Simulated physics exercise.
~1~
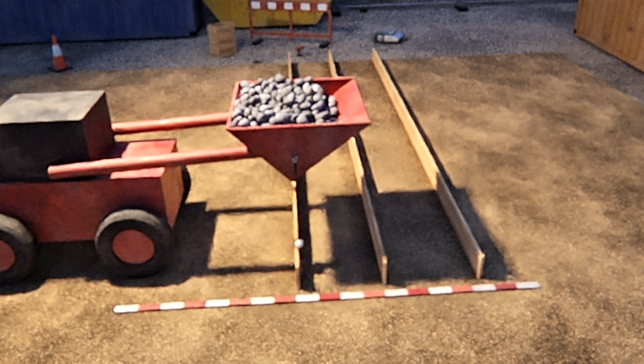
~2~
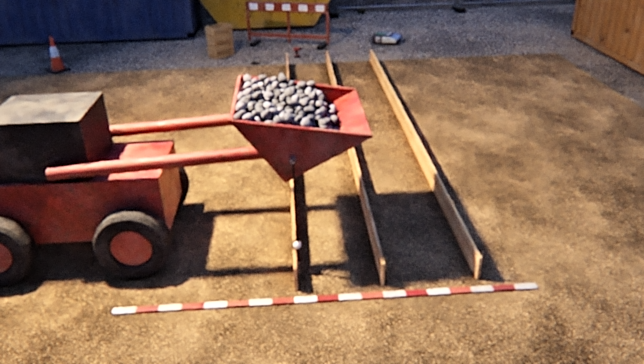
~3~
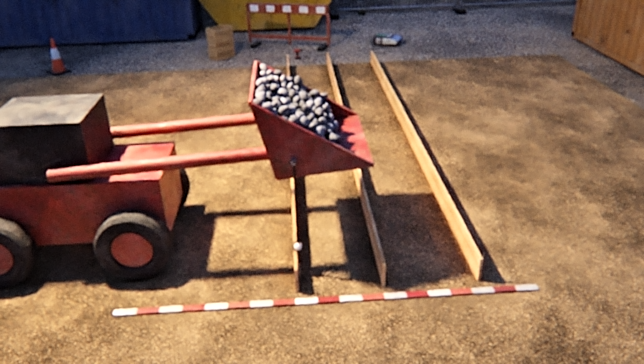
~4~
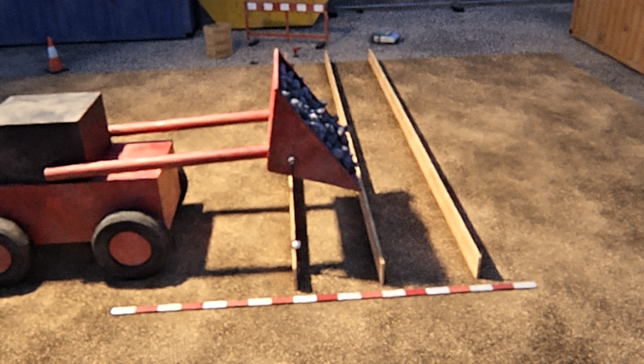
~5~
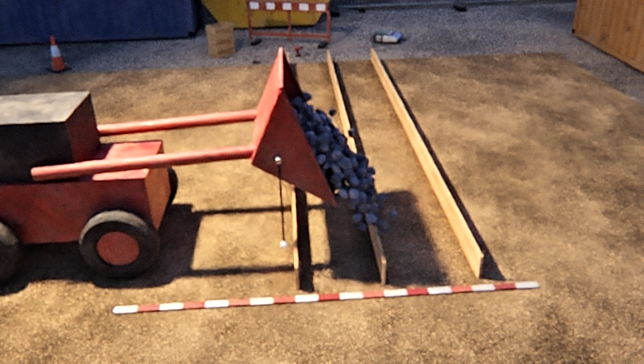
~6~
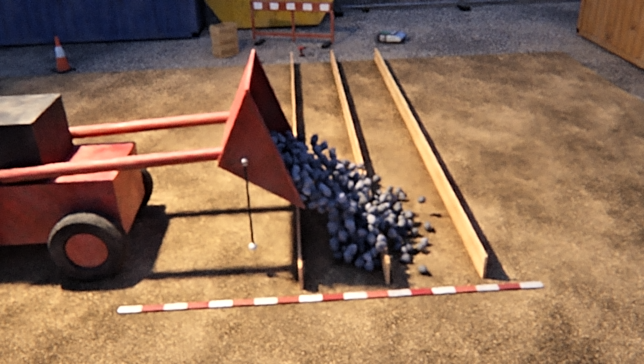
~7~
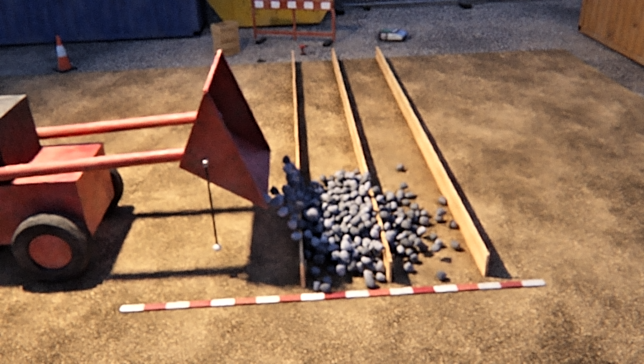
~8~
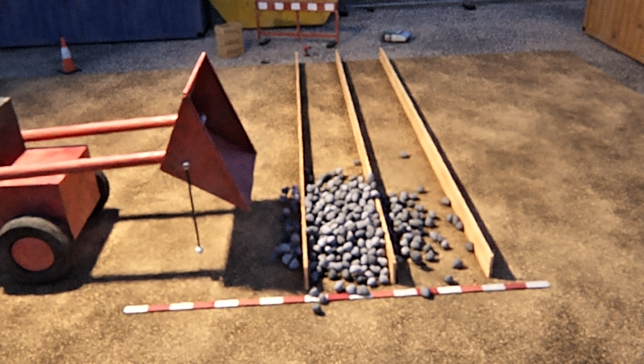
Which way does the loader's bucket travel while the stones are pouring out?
The bucket moves to the left as the loader rolls back from the boards.
